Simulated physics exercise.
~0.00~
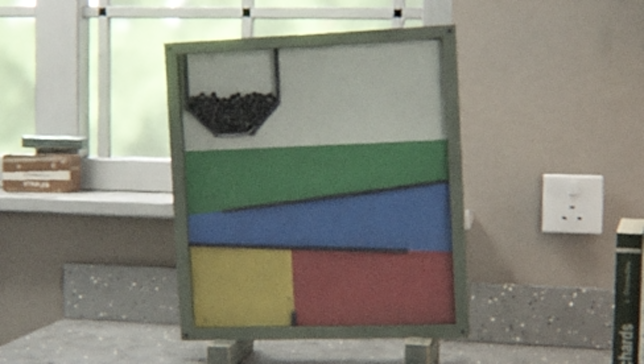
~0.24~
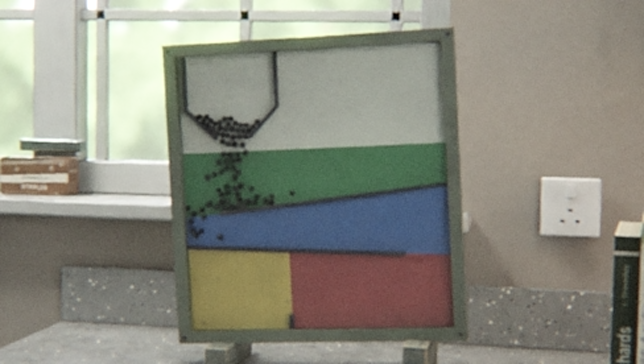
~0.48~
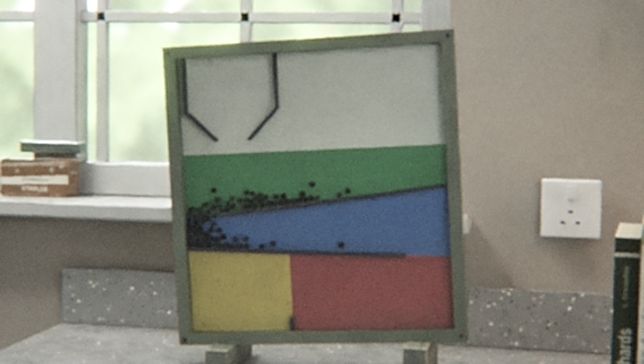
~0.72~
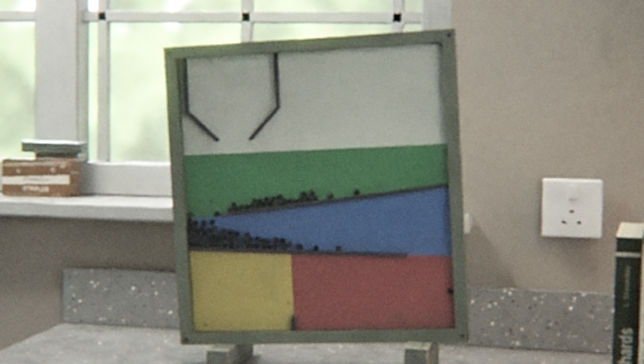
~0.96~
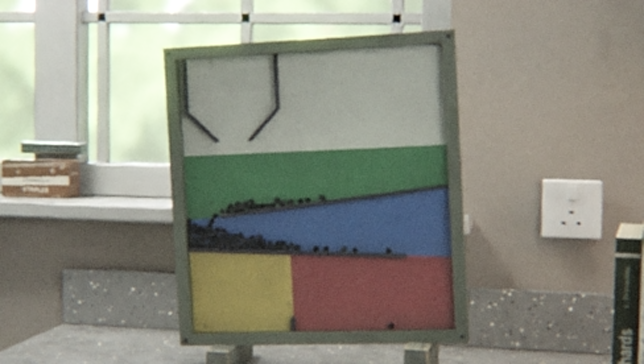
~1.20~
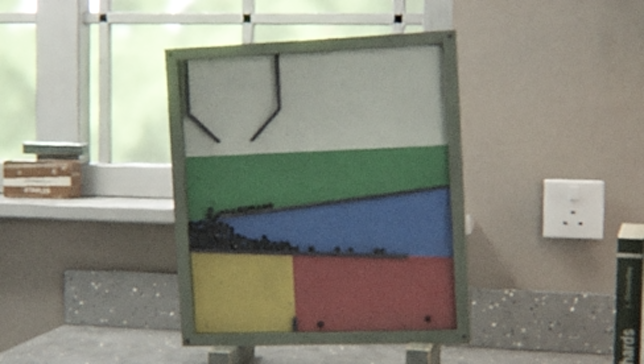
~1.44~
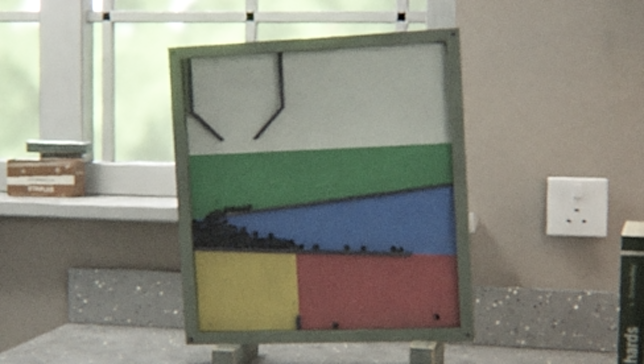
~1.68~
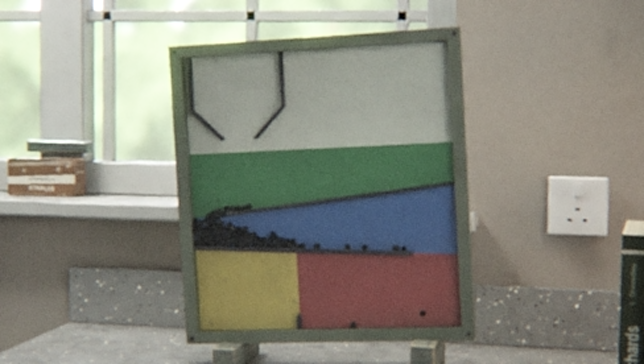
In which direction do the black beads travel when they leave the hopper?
The black beads move down, dropping out of the hopper onto the ledges below it.
